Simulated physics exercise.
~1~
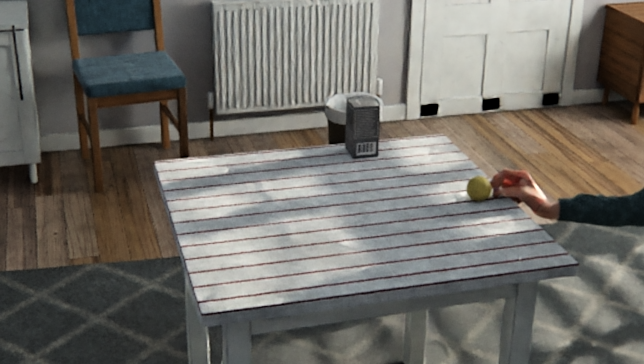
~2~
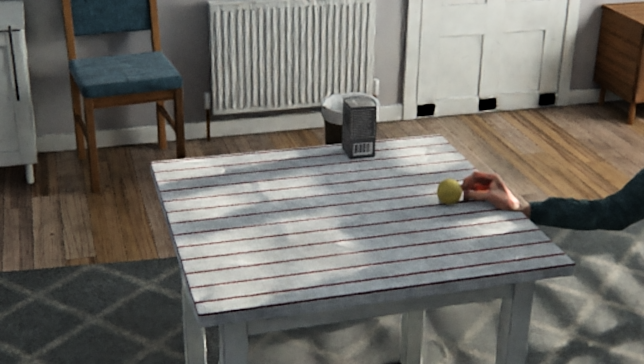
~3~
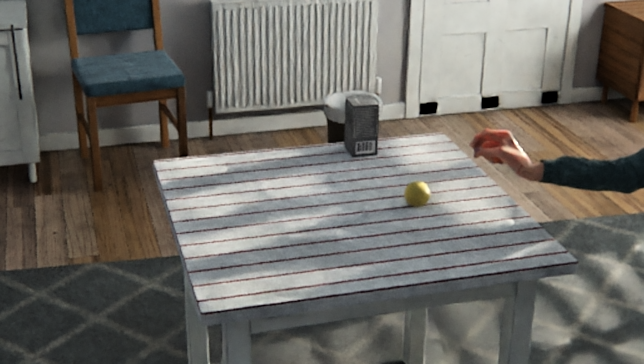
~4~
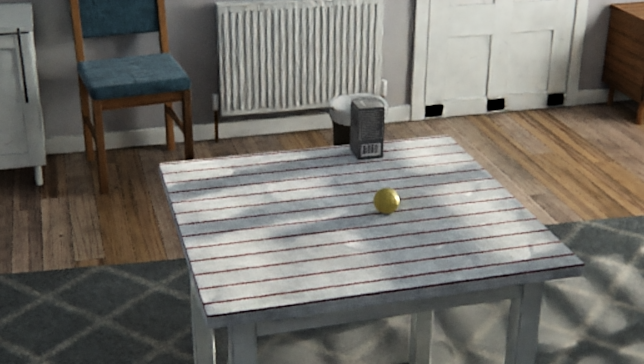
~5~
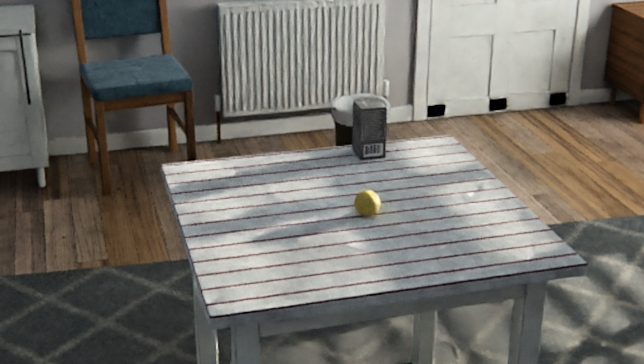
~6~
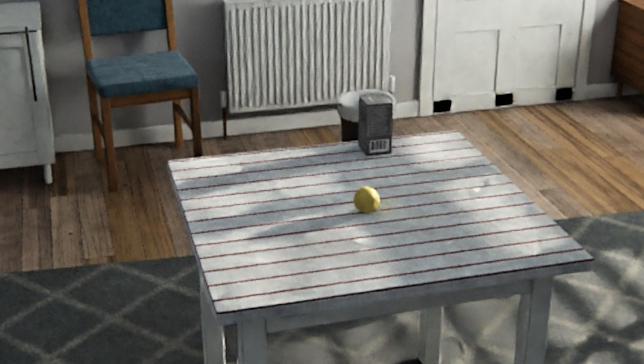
The footage shows a hand pushing a yellow lemon leftward across a white slatted table, then letting go and drawing back out of view. The lemon keeps moving left, slows, and ends near the middle of the tabletop, while a grey carton stays in place behind it.
